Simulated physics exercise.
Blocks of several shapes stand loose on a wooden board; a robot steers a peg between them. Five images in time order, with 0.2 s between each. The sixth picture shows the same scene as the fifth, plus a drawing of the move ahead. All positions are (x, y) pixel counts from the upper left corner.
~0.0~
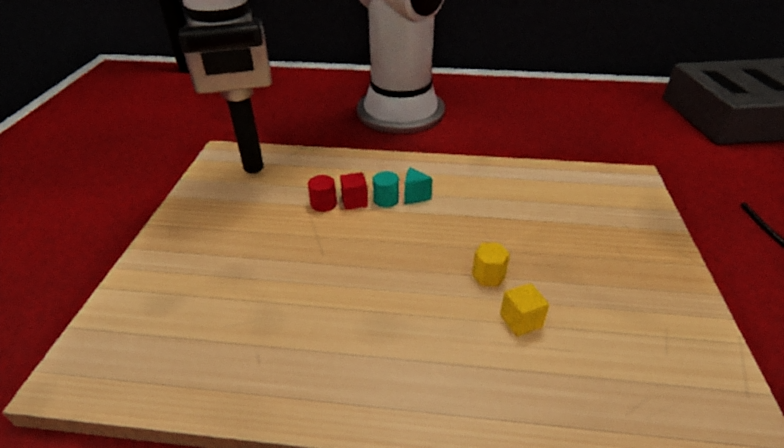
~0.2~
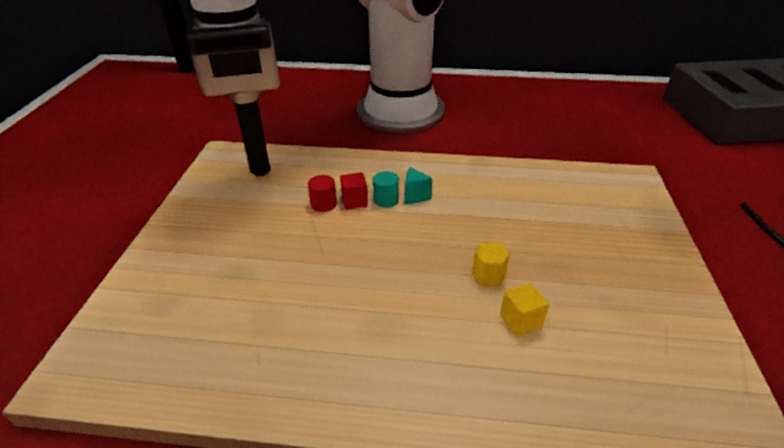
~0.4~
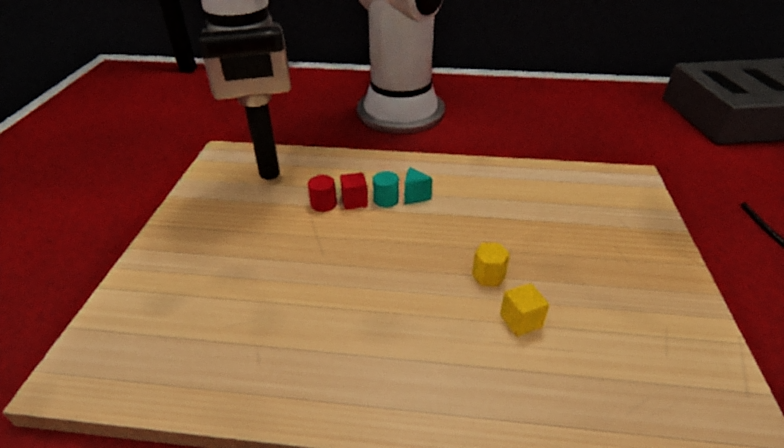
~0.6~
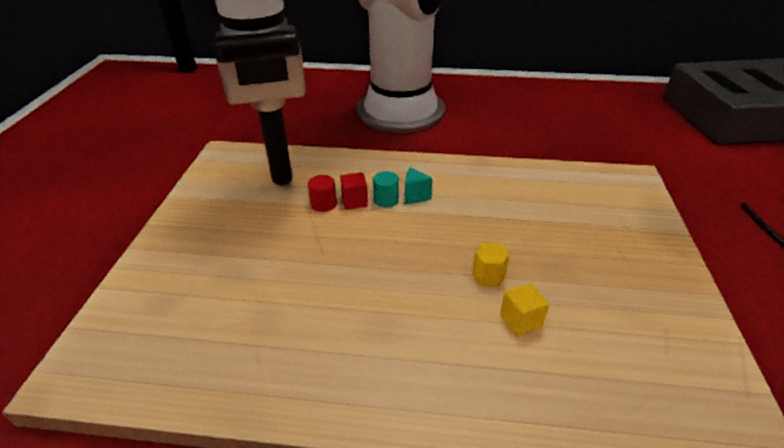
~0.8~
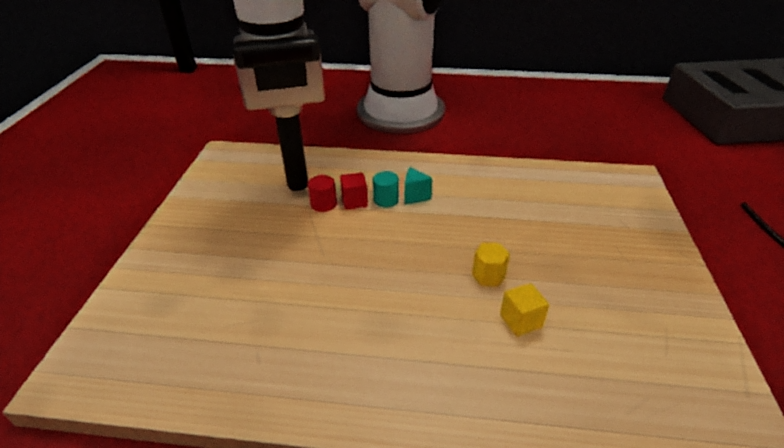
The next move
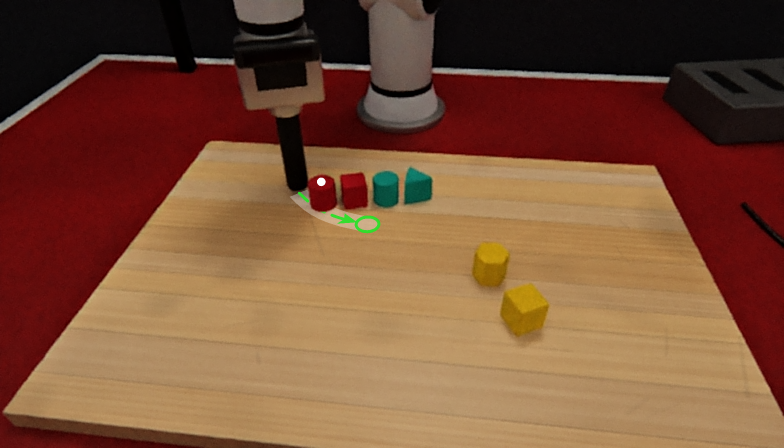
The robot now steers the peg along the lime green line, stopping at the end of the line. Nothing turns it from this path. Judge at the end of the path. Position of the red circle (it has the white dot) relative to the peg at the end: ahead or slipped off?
It sits in front of the peg.
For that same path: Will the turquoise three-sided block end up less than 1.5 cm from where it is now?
Yes.
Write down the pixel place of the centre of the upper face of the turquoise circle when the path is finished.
It ends at (400, 171).
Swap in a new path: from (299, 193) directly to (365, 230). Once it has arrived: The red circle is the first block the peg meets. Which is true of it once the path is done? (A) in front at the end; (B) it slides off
A (in front at the end)
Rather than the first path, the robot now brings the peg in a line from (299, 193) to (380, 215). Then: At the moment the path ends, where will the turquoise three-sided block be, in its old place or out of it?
The result: It moves.
The drawn path runs from (299, 193) through (315, 207) and (339, 218) to (368, 224); the dot is on the red circle.
On the path given first. One third of the way, peg at (314, 200); red circle at (336, 188); red four-sided block at (359, 180), turned 20° anticlockwise.
Two thirds of the way, peg at (339, 211); red circle at (363, 195); red four-sided block at (373, 180), turned 50° anticlockwise; turquoise circle at (399, 172); turquoise three-sided block at (422, 174).
At the end, peg at (367, 217); red circle at (392, 198); red four-sided block at (374, 180), turned 60° anticlockwise; turquoise circle at (400, 171); turquoise three-sided block at (422, 174).
